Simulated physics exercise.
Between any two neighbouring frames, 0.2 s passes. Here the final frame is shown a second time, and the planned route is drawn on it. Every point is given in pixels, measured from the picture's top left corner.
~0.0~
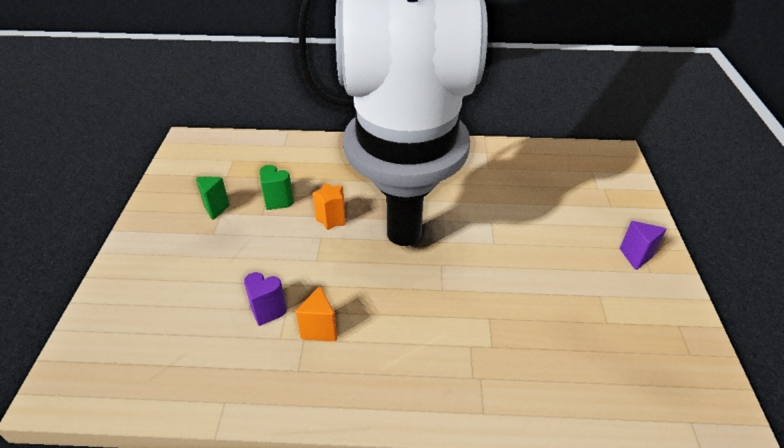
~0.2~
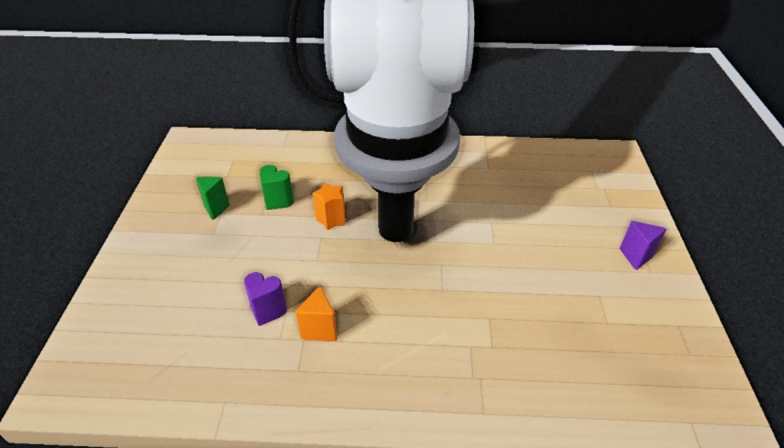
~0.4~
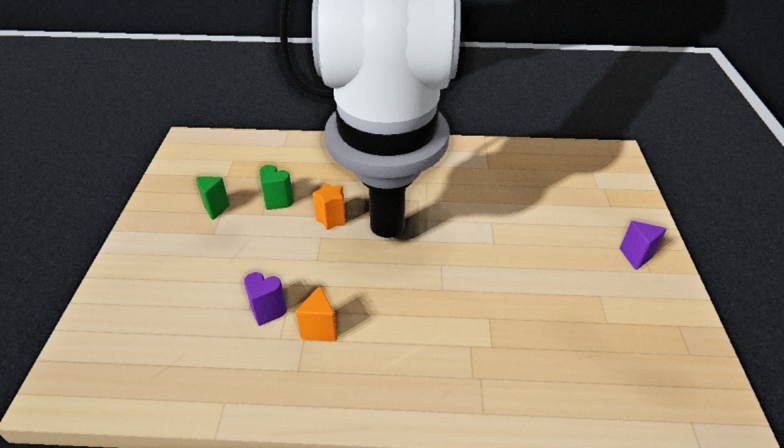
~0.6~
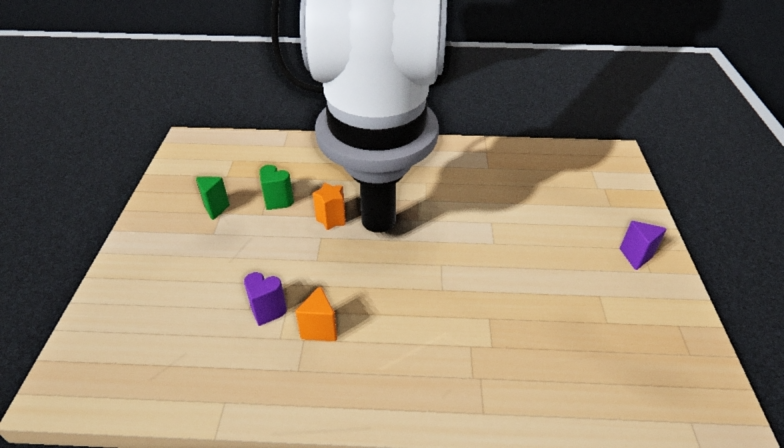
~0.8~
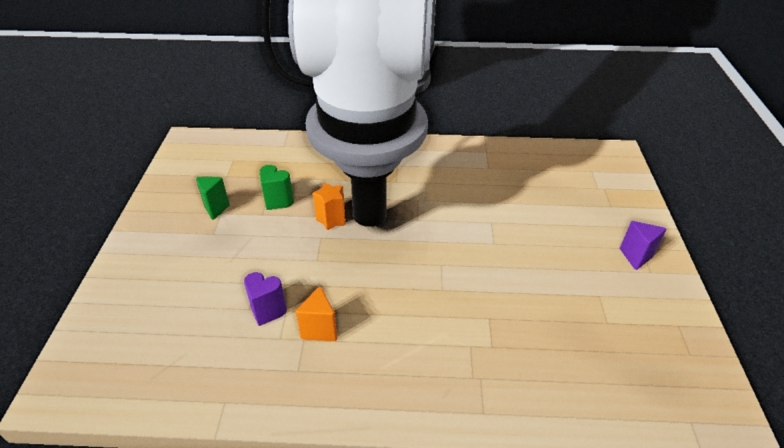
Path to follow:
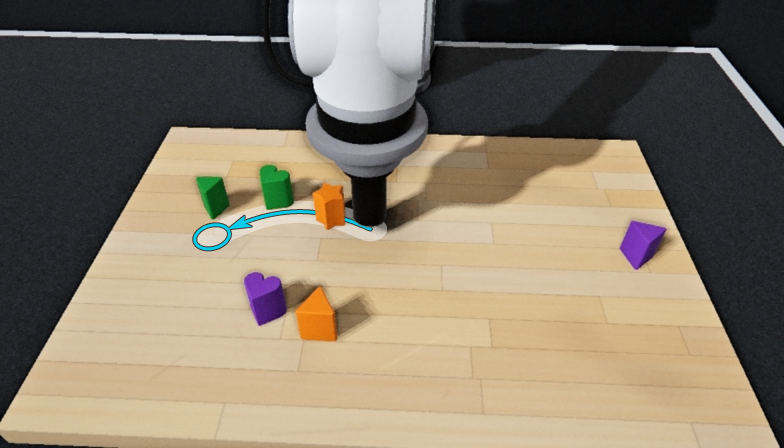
A white robot arm with a black cylindrical tip reaches down over a light wooden board on a dark floor, seen from a raised, fixed view in front. A green triangular block, a green heart and an orange star sit at upper left, a purple heart and an orange triangular block below them, and a purple block at far right. The arm slides slowly left and slightly back, nearing the star, while every block stays still.
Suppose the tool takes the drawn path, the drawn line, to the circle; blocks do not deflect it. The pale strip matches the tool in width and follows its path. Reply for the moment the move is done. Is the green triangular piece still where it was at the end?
No, I don't think so.
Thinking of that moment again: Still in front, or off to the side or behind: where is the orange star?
Beside or behind.
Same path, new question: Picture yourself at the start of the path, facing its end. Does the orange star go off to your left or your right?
Measured against the direction from start to end, the orange star shifts toward the right-hand side.
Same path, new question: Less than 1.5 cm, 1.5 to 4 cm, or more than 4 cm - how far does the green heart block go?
Distance: Above 4 cm.
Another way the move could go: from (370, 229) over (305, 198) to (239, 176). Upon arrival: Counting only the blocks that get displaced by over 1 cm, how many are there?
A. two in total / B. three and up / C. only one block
Option A.
Path on the board, from (370, 229) via (321, 213) and (266, 216), ending at (212, 237).
On the path given first. One third of the way, tool at (319, 200); green heart block at (269, 172); orange star at (289, 182), turned 15° clockwise.
Two thirds of the way, tool at (263, 202); green heart block at (229, 164), turned 55° clockwise; orange star at (233, 183), turned 20° clockwise.
At the end, tool at (208, 223); green triangular piece at (191, 178); green heart block at (226, 163), turned 70° clockwise; orange star at (209, 186), turned 70° clockwise.
